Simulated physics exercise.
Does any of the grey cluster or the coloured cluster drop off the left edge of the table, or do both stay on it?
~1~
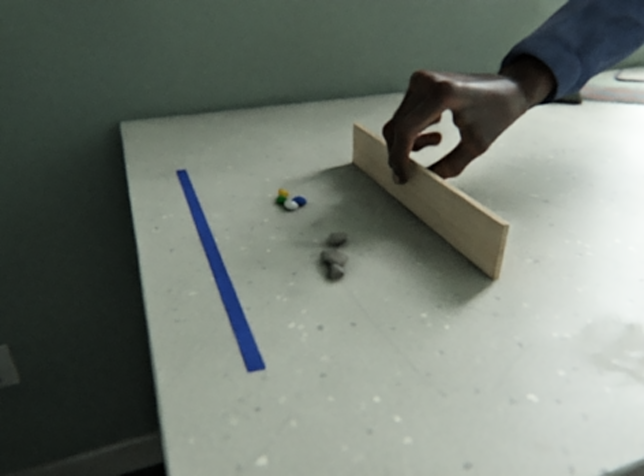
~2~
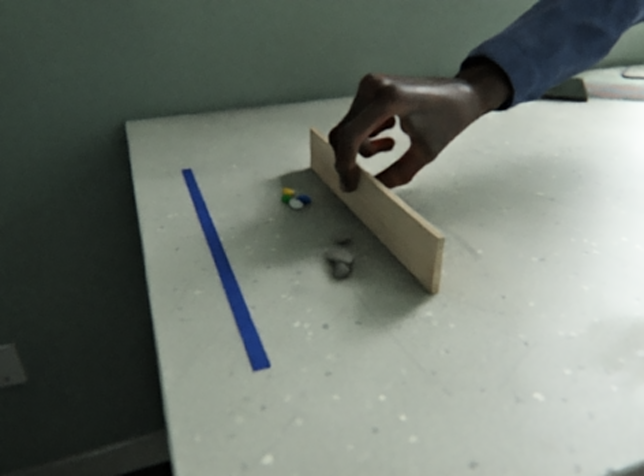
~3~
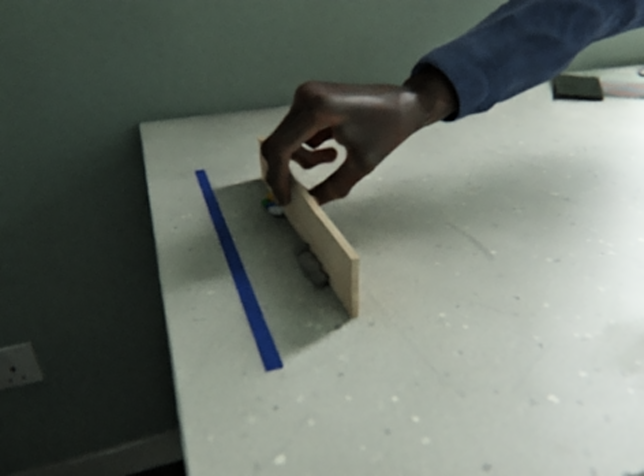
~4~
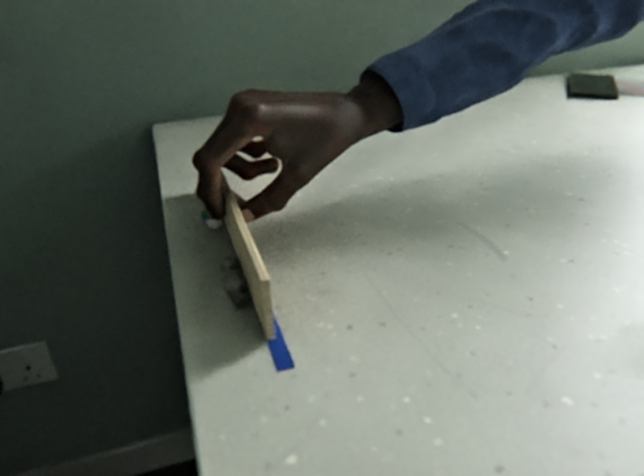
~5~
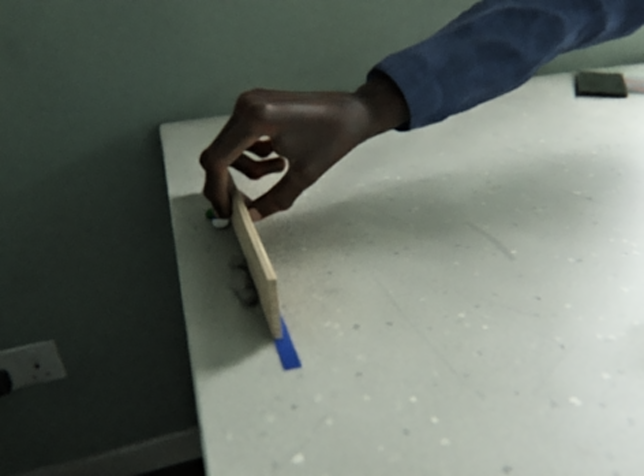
Both stay on the table. The strip of wood stops at the blue tape, leaving the grey pieces and the coloured bits resting between it and the edge.
